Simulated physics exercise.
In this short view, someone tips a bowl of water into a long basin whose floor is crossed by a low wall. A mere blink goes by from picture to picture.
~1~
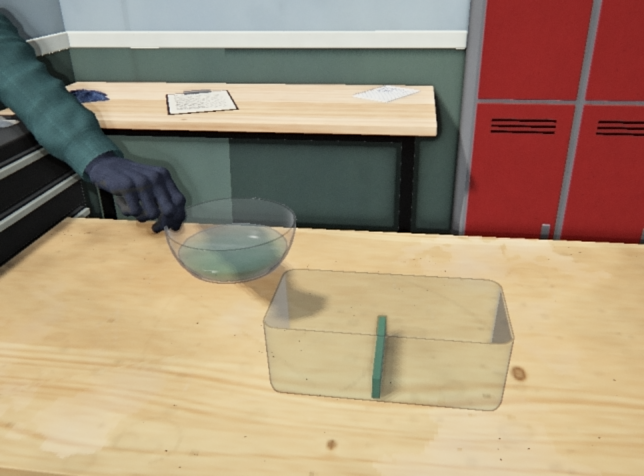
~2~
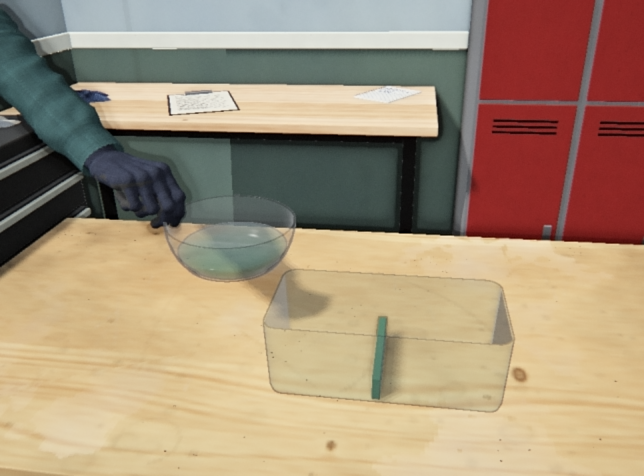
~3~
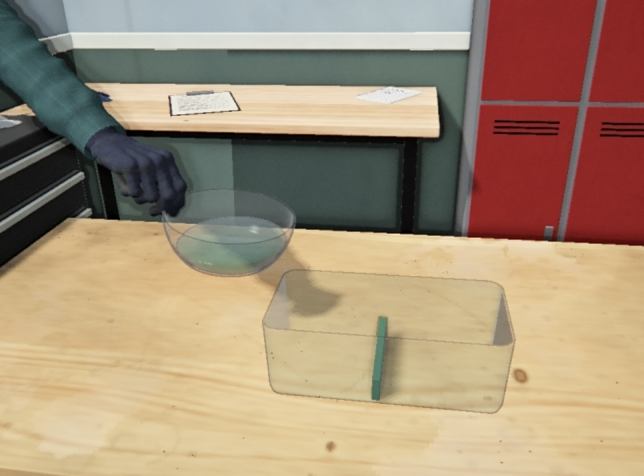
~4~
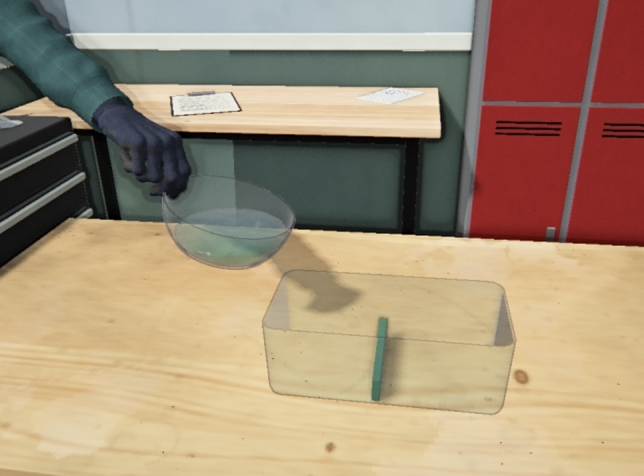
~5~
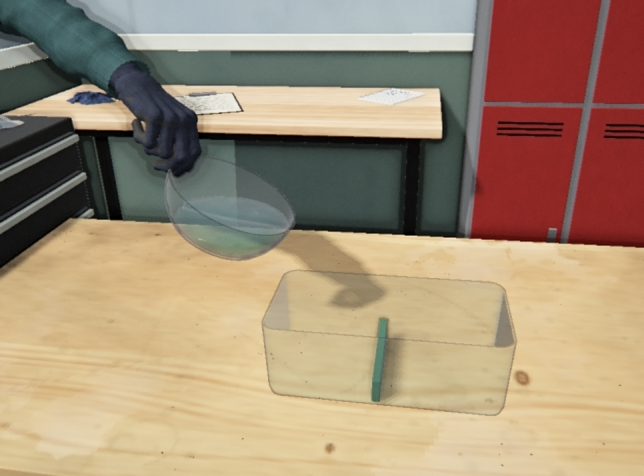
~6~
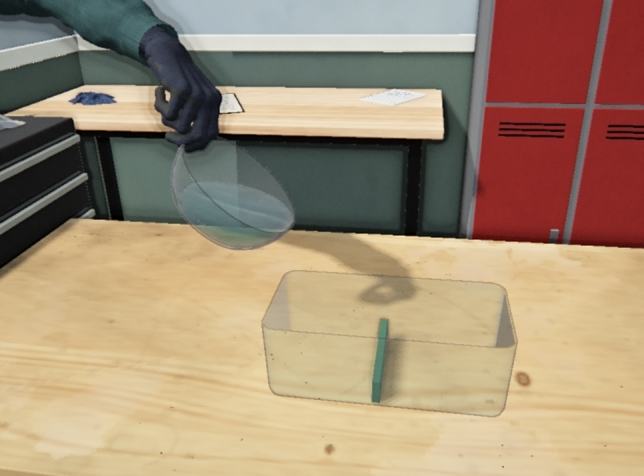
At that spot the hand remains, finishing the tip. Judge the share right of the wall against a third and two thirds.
I expect the share right of the wall to be at least a third but at most two thirds.
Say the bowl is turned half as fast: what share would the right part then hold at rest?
Around 25 percent.
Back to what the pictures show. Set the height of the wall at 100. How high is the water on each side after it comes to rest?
Left 30 per cent, right 30.
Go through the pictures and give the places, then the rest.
It leans 0°; its right rim is at (294, 226); the water meets the walls at (182, 241) and (288, 246); the long basin's rim runs from (274, 296) to (507, 311); the wall's top is at (380, 346), in the first frame.
It leans 2°; its right rim is at (294, 226); the water meets the walls at (182, 239) and (288, 245), in the second frame.
It leans 7°; its right rim is at (293, 226); the water meets the walls at (181, 233) and (287, 241), in the third frame.
It leans 16°; its right rim is at (293, 226); the water meets the walls at (179, 222) and (287, 233), in the fourth frame.
It leans 28°; its right rim is at (292, 226); the water meets the walls at (180, 205) and (289, 226), in the fifth frame.
It leans 41°; its right rim is at (292, 226); the water meets the walls at (185, 186) and (287, 217), in the sixth frame.
A moment on, the bowl is tipped right over and 18 per cent is still to pour, 5 is left of the wall and 0 right of it.
Next, the bowl is tipped right over and 0 per cent is still to pour, 38 is left of the wall and 60 right of it.
Then the bowl is tipped right over and 0 per cent is still to pour, 38 is left of the wall and 41 right of it.
Later the bowl is tipped right over and 0 per cent is still to pour, 45 is left of the wall and 46 right of it.
Finally, 46 per cent lies left of the wall, 47 right of it and 7 outside.
